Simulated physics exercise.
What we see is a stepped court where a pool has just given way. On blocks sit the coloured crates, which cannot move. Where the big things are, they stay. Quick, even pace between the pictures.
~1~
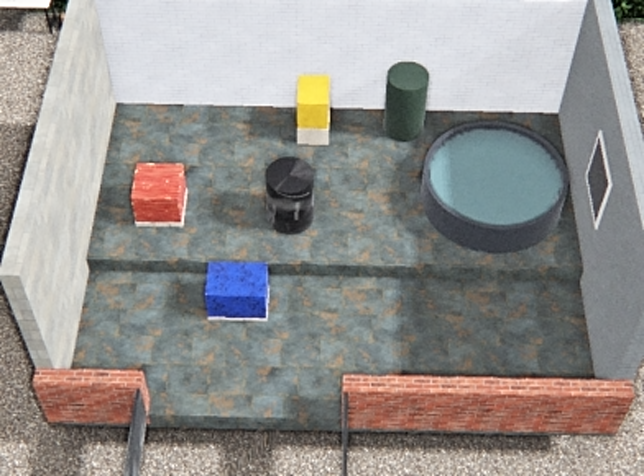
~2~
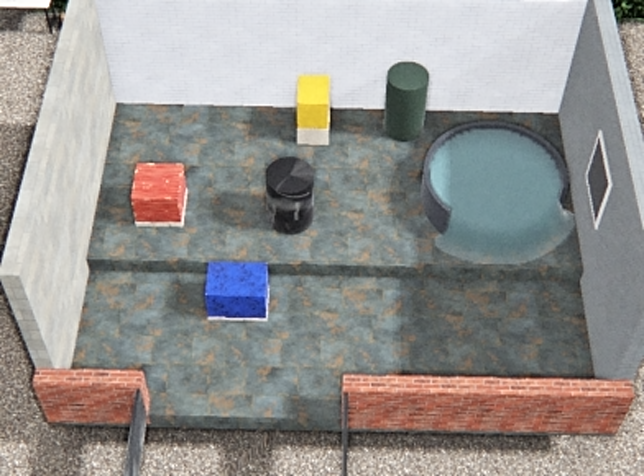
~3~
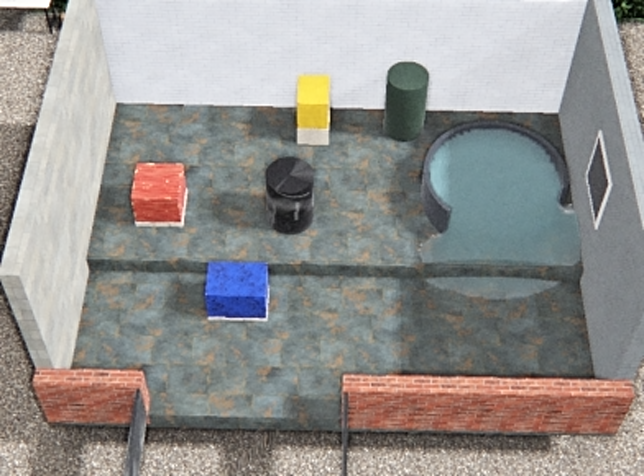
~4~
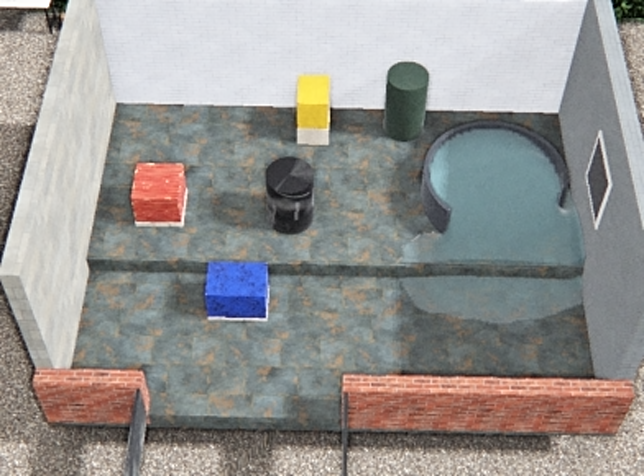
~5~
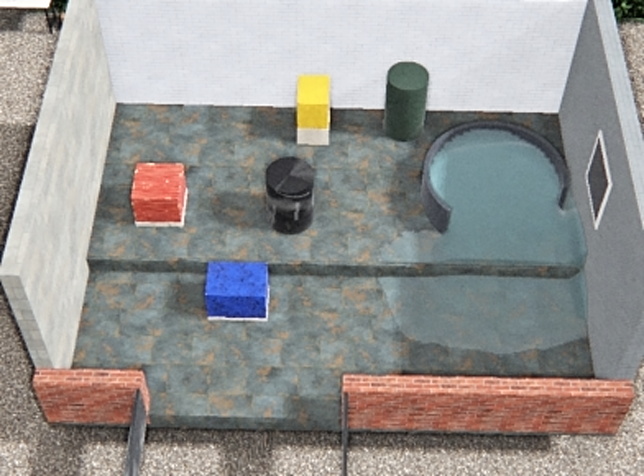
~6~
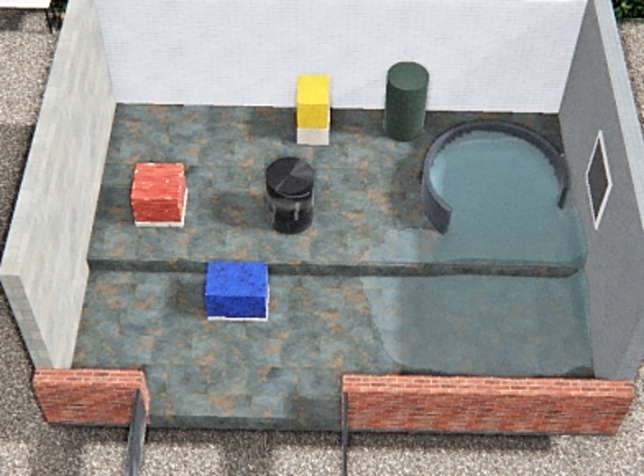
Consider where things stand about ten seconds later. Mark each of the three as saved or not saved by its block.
Blue crate - not saved; red crate - saved; yellow crate - saved.
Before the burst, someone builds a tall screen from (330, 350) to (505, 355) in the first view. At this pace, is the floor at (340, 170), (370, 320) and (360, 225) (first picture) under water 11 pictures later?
Outcome by spot, in order - unwatered, watered, unwatered.
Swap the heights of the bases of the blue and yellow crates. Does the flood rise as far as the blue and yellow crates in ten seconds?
In short: Blue crate escapes it, yellow crate keeps dry.
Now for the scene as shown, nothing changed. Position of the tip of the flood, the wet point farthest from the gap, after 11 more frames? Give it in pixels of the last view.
I'd say near (252, 401).
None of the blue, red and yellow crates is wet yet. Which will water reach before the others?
The blue crate, I say.
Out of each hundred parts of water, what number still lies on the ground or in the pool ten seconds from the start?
Estimate: Near 70 %.
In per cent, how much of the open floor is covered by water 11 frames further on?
Roughly 30 percent, I reckon.
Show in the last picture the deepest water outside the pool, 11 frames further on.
Check close to (594, 385).
A moment on, water covers 25 % of the floor; the blue crate not reached, the red crate not reached, the yellow crate not reached.
Next, water covers 30 % of the floor; the blue crate water round its plinth, the red crate not reached, the yellow crate not reached.
Then, water covers 40 % of the floor; the blue crate water round its plinth, the red crate not reached, the yellow crate not reached.
Later, water covers 55 % of the floor; the blue crate water round its plinth, the red crate not reached, the yellow crate not reached.
In the end, water covers 55 % of the floor; the blue crate was topped, the red crate stayed above the water, the yellow crate stayed above the water.
